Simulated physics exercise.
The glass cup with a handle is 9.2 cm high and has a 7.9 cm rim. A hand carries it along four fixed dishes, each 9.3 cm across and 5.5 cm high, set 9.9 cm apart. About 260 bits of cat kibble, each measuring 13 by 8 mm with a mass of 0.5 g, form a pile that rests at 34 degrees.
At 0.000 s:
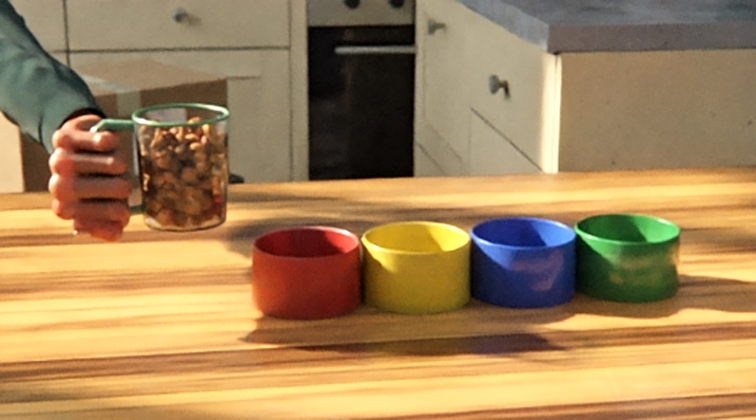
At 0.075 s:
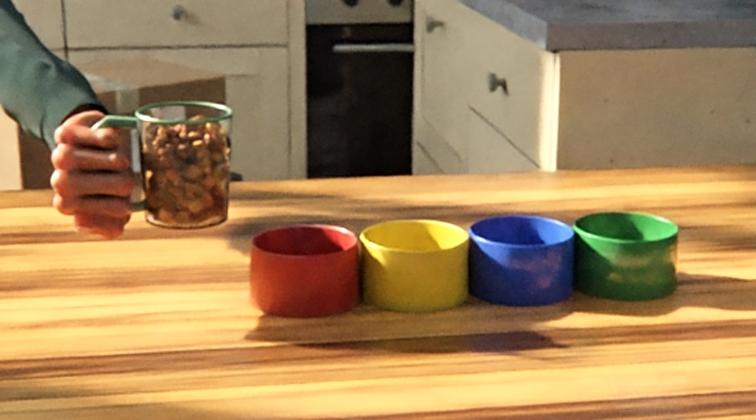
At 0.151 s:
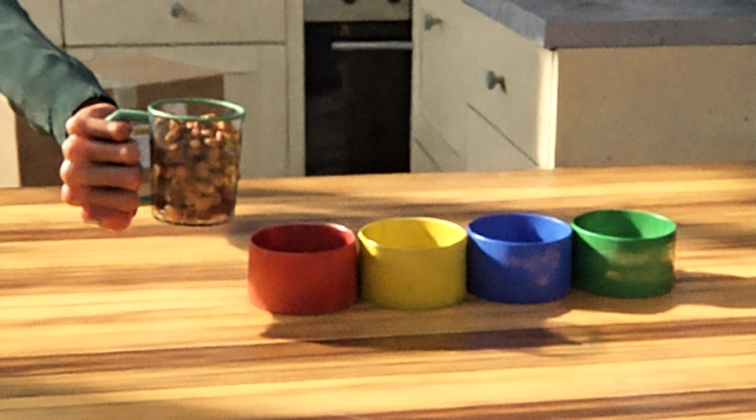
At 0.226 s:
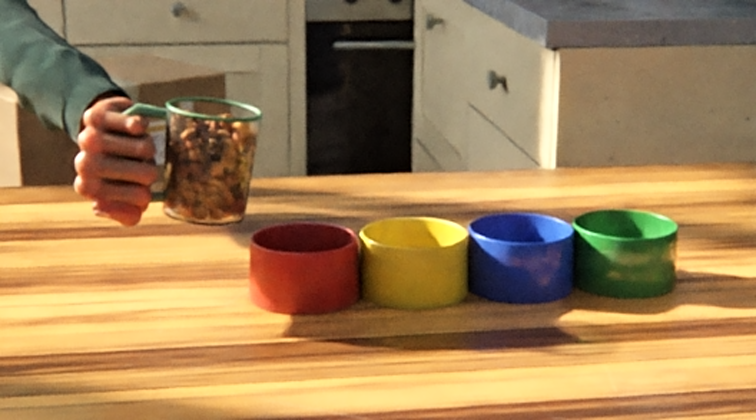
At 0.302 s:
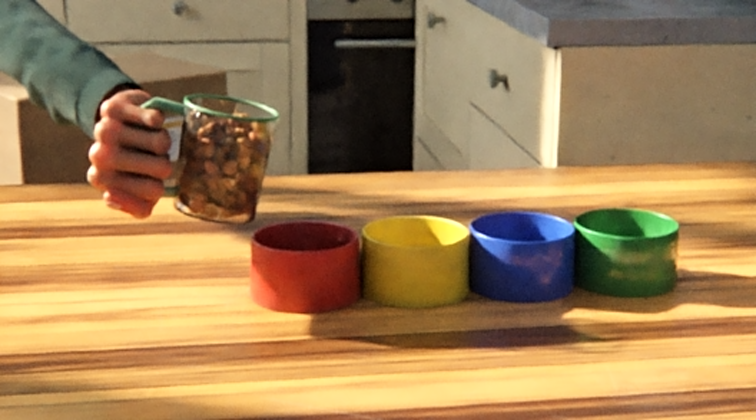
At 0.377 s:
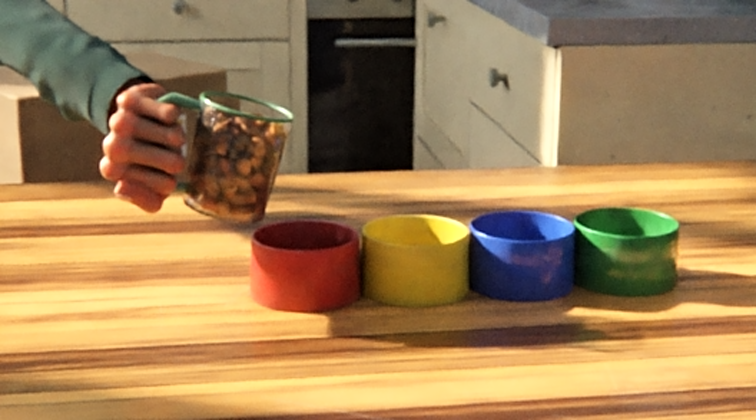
A hand in a dark green sleeve holds a clear, green-rimmed cup of brown kibble by its handle at the left of a sunlit wooden counter, seen from slightly above in a kitchen. Four open dishes, red, yellow, blue and green from left to right, stand in a row before pale cabinets and a dark oven. The hand moves the cup a short way right toward the red dish, gradually tilting it rightward.
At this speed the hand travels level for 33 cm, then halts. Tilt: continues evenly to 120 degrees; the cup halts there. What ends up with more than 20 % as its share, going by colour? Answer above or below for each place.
Red dish: Below, blue dish: Below, green dish: Above, yellow dish: Below, counter: Below.
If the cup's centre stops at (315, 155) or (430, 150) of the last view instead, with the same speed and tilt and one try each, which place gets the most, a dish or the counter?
Largest portions, in order: Yellow and blue.
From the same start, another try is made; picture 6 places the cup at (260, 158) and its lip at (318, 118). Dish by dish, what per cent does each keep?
Per cent kept: Red 0, blue 0, green 90, yellow 0.
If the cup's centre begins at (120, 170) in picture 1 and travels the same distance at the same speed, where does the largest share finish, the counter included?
Result - top receiver is blue.
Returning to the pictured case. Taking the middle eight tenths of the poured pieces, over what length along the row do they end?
The stretch is around 6 cm long.
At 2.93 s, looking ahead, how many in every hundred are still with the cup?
Roughly 10 per cent of the load.
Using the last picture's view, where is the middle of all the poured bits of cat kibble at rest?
Centre at rest: Approx. (613, 250) px.
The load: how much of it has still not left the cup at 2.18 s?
Load share: Near 90 percent.
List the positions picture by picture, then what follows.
The first picture shows cup at (183, 168), tilt 0 degrees, lip at (228, 114), moved 0.0 cm; middle of the pieces at (176, 172); red dish at (306, 243); yellow dish at (416, 238); blue dish at (523, 233); green dish at (627, 229).
The second picture shows cup at (186, 166), tilt 1 degrees, lip at (231, 113), moved 0.3 cm; middle of the pieces at (178, 170).
The third picture shows cup at (195, 163), tilt 4 degrees, lip at (244, 112), moved 1.3 cm; middle of the pieces at (187, 166).
The fourth picture shows cup at (209, 162), tilt 7 degrees, lip at (261, 114), moved 2.4 cm; middle of the pieces at (201, 165).
The fifth picture shows cup at (223, 160), tilt 11 degrees, lip at (277, 115), moved 3.5 cm; middle of the pieces at (215, 162).
The sixth picture shows cup at (235, 158), tilt 14 degrees, lip at (292, 117), moved 4.5 cm; middle of the pieces at (227, 160); red dish at (305, 235); yellow dish at (415, 231); blue dish at (522, 227); green dish at (626, 223). Its pace works out near 45 degrees a second; the hand travels 14 cm a second.
Then, at 1.46 s, tilt 63 degrees; cup holds 100 %.
After 2.18 s, tilt 96 degrees; cup holds 90 %, green 5 %.
Then, at 2.93 s, tilt 120 degrees; cup holds 10 %, green 85 %.
At rest (4.1 s), red 0 %, blue 5 %, green 90 %, yellow 0 %, counter 5 %.
